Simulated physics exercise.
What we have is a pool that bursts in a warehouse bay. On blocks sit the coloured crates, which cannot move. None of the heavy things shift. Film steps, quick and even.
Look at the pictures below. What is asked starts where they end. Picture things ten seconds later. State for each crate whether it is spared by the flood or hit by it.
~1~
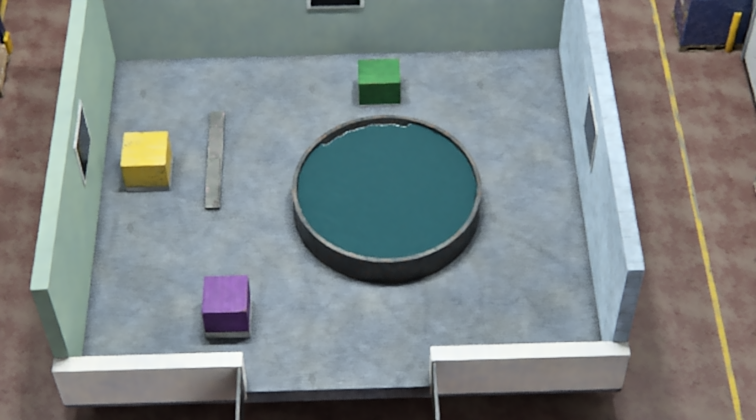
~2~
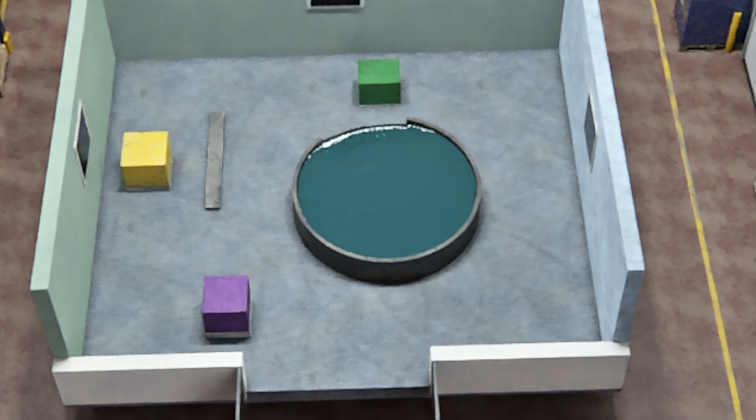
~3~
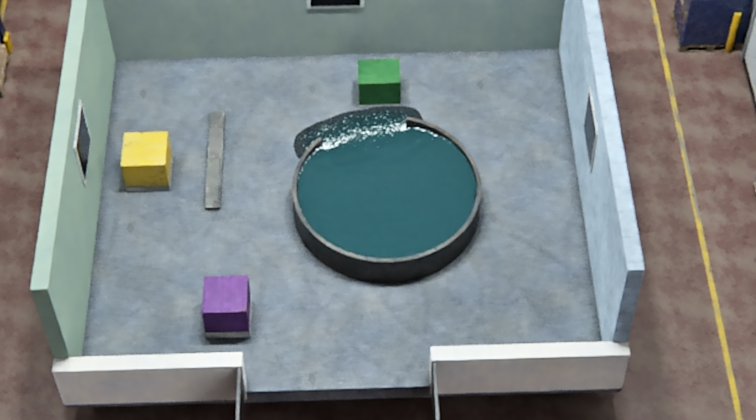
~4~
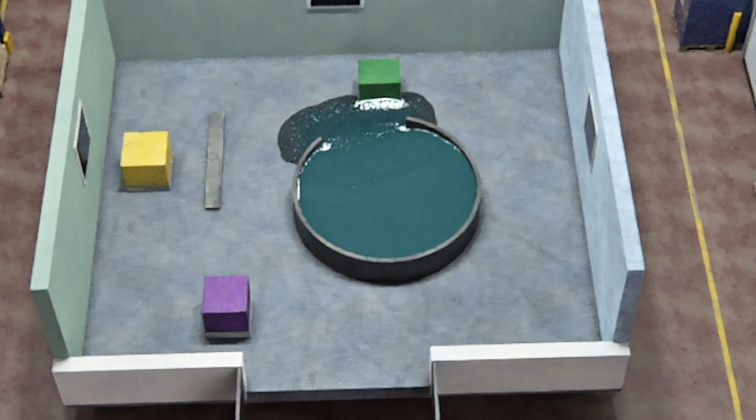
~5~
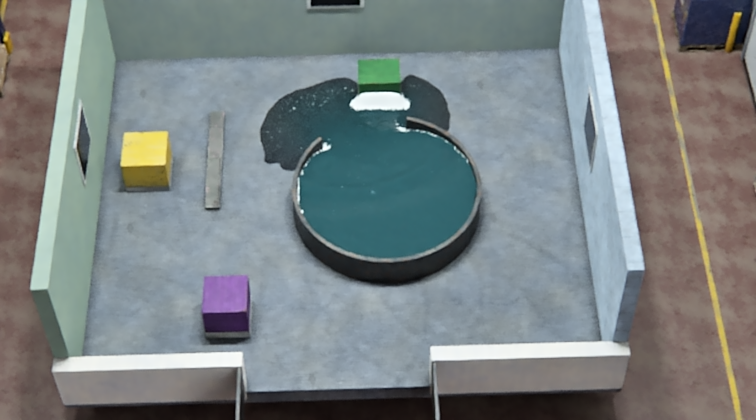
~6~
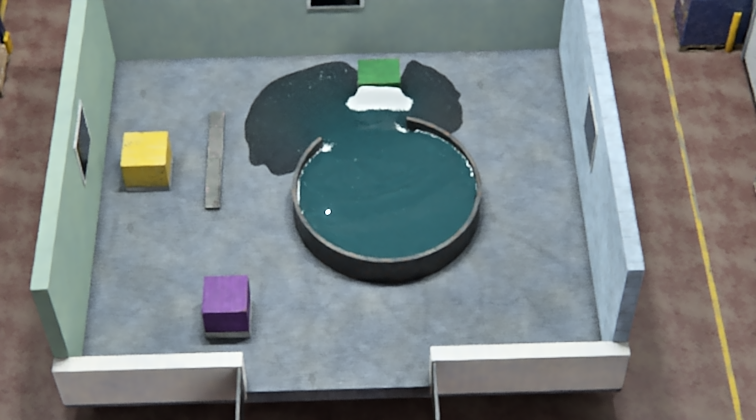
My prediction: The green crate is going to get water on it; the yellow crate is going to get water on it; the purple crate is going to stay free of water.
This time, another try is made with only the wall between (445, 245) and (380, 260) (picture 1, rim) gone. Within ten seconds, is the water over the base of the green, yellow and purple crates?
Green crate is reached; yellow crate is not reached; purple crate is not reached.
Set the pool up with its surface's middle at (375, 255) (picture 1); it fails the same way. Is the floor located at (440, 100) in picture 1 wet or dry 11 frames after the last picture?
That spot: Swamped.
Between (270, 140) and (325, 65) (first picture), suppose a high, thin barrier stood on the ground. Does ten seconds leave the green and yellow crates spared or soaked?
Each crate - green crate: Flooded; yellow crate: Not flooded.
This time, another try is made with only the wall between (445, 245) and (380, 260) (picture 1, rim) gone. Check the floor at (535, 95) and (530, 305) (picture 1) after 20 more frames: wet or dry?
Point one: Still bare; point two: Reached by the flood.
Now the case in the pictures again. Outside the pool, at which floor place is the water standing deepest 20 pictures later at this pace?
I'd put it around (125, 72).
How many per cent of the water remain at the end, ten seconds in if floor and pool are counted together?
About 100 %.
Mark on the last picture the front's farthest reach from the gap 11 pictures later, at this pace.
Somewhere about (126, 65).
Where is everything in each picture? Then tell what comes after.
Still water in the pool at (387, 189), in the first frame.
The front is at a hidden place, out from the gap on the pool's far side, in the second frame.
Water pours out on the pool's far side and has run to (415, 114), in the third frame.
Water pours out on the pool's far side and has run to (417, 99), in the fourth frame.
Water pours out on the pool's far side and has run to (420, 84), in the fifth frame.
Water pours out on the pool's far side and has run to (275, 85), in the sixth frame.
A moment on, water covers 15 % of the floor; the green crate water round its plinth, the yellow crate not reached, the purple crate not reached.
Next, water covers 30 % of the floor; the green crate water round its plinth, the yellow crate not reached, the purple crate not reached.
Then, water covers 40 % of the floor; the green crate water round its plinth, the yellow crate water round its plinth, the purple crate not reached.
Later, water covers 65 % of the floor; the green crate water round its plinth, the yellow crate water round its plinth, the purple crate not reached.
In the end, water covers 95 % of the floor; the green crate was topped, the yellow crate was topped, the purple crate stayed above the water.
